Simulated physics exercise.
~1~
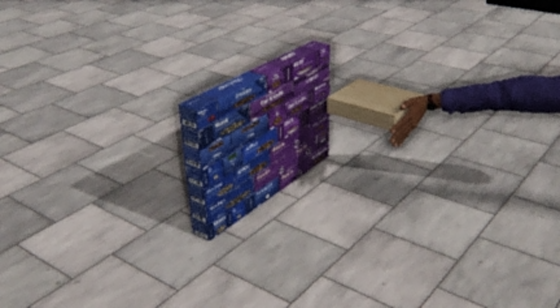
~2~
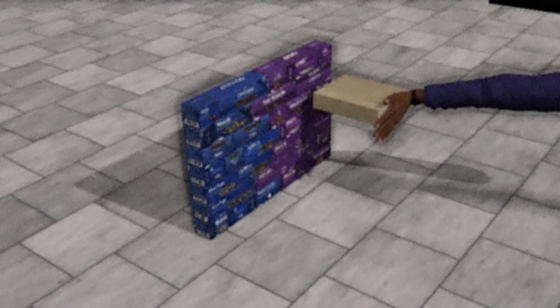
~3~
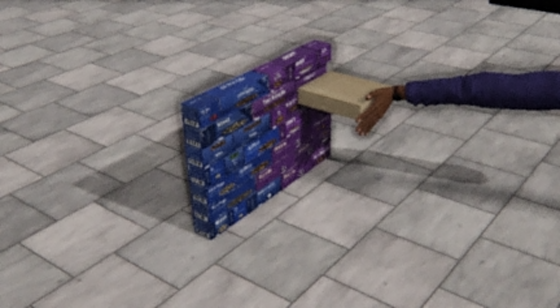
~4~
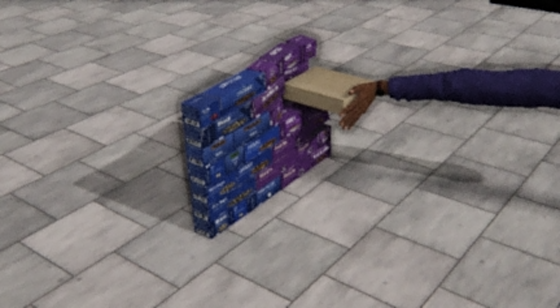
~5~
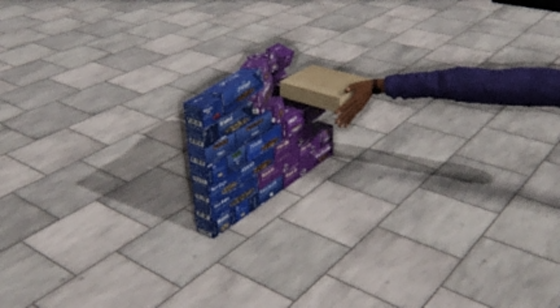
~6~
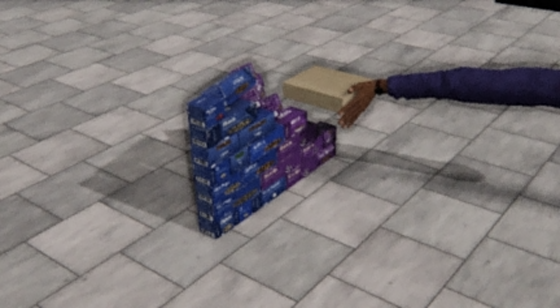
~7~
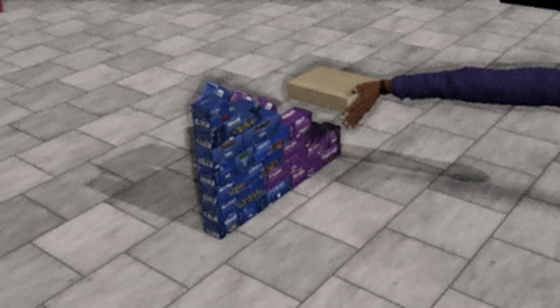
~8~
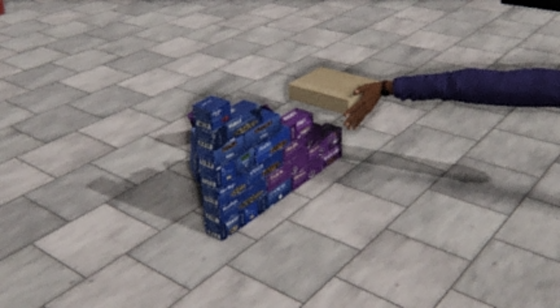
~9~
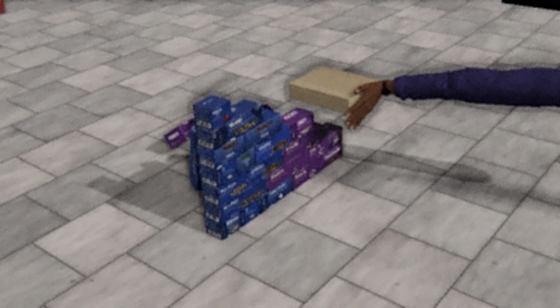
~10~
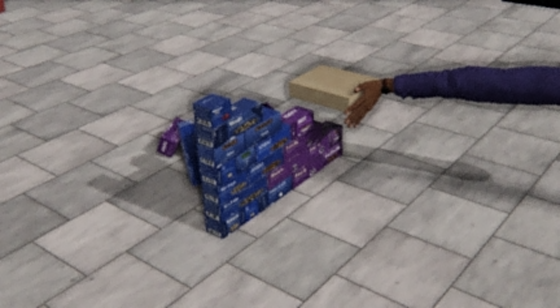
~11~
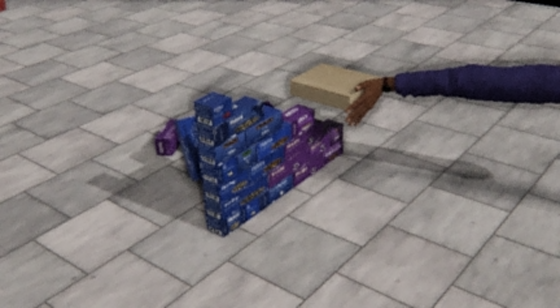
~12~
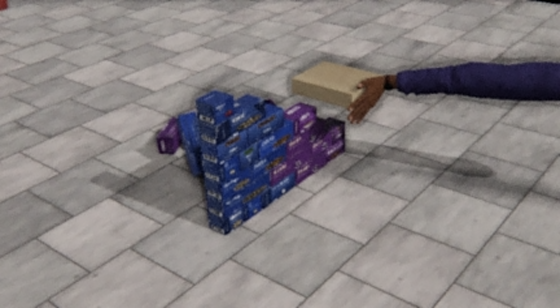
In this clip, a hand slides a pale wooden block leftward into the upper purple side of a wall of blue and purple packets, pushing packets off the back until several lie behind it, while most of the blue side stands and the block stops.
